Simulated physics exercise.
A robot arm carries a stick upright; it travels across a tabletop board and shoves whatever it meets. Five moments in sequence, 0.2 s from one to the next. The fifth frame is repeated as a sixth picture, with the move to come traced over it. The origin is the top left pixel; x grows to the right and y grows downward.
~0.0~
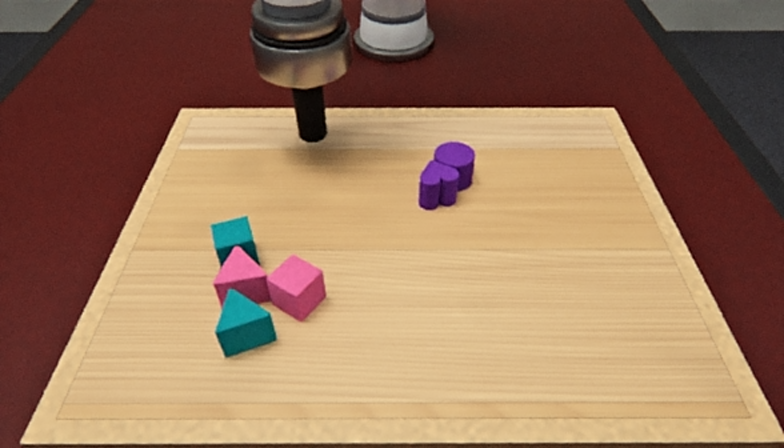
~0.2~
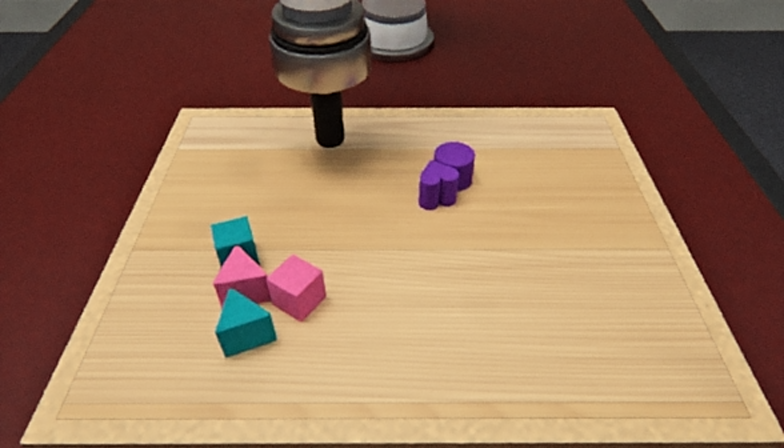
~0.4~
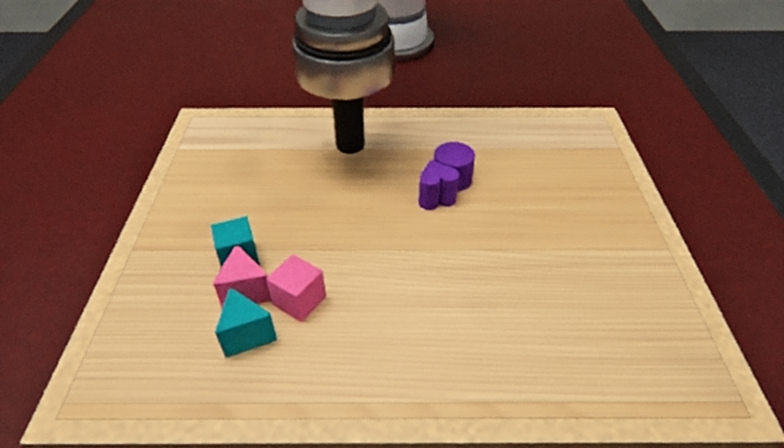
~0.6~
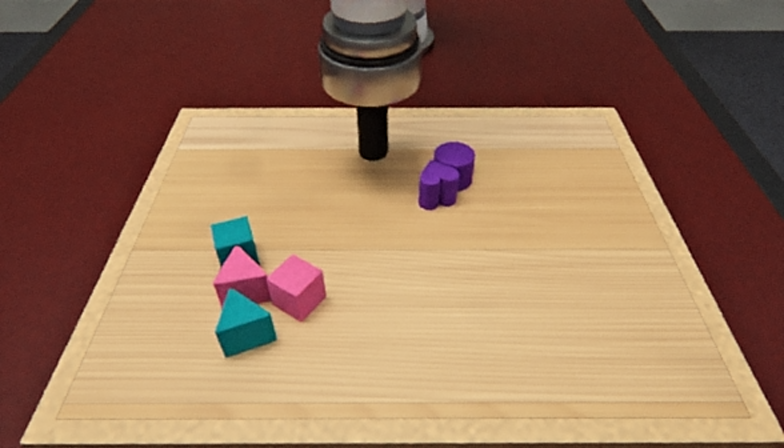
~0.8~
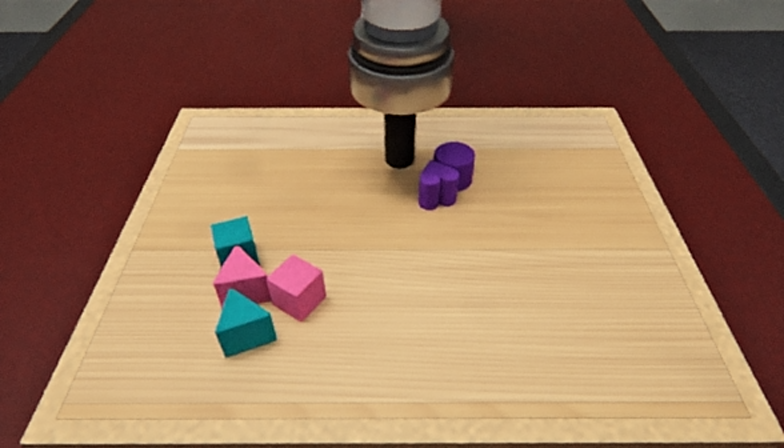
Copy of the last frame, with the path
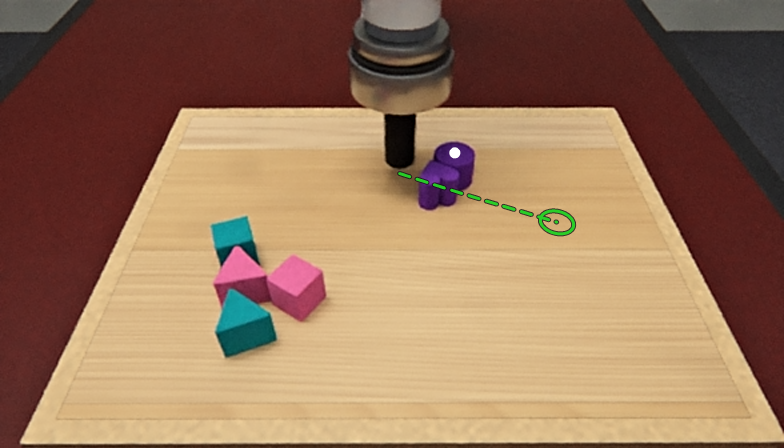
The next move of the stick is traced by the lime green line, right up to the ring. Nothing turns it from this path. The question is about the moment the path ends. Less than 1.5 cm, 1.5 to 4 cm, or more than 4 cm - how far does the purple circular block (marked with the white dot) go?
It is going to finish beyond 4 cm from where it is now.
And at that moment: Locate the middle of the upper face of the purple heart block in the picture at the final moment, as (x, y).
My estimate: (458, 187).
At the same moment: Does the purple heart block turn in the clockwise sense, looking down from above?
Yes.
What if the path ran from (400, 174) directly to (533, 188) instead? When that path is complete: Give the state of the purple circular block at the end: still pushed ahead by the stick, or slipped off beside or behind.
I'd say the purple circular block is still out in front of the stick at the end.
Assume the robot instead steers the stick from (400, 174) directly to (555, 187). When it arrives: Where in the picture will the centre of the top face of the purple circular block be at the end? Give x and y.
If I read the scene right, the answer is (597, 176).
Path on the board, in a line from (400, 174) to (557, 222); the dot is on the purple circular block.
The first path, step by step. One third of the way, stick (450, 176); purple heart block (452, 183), turned 65° clockwise; purple circular block (484, 155).
Two thirds of the way, stick (504, 193); purple heart block (458, 187), turned 90° clockwise; purple circular block (507, 155).
At the end, stick (561, 209); purple heart block (458, 187), turned 90° clockwise; purple circular block (507, 155).
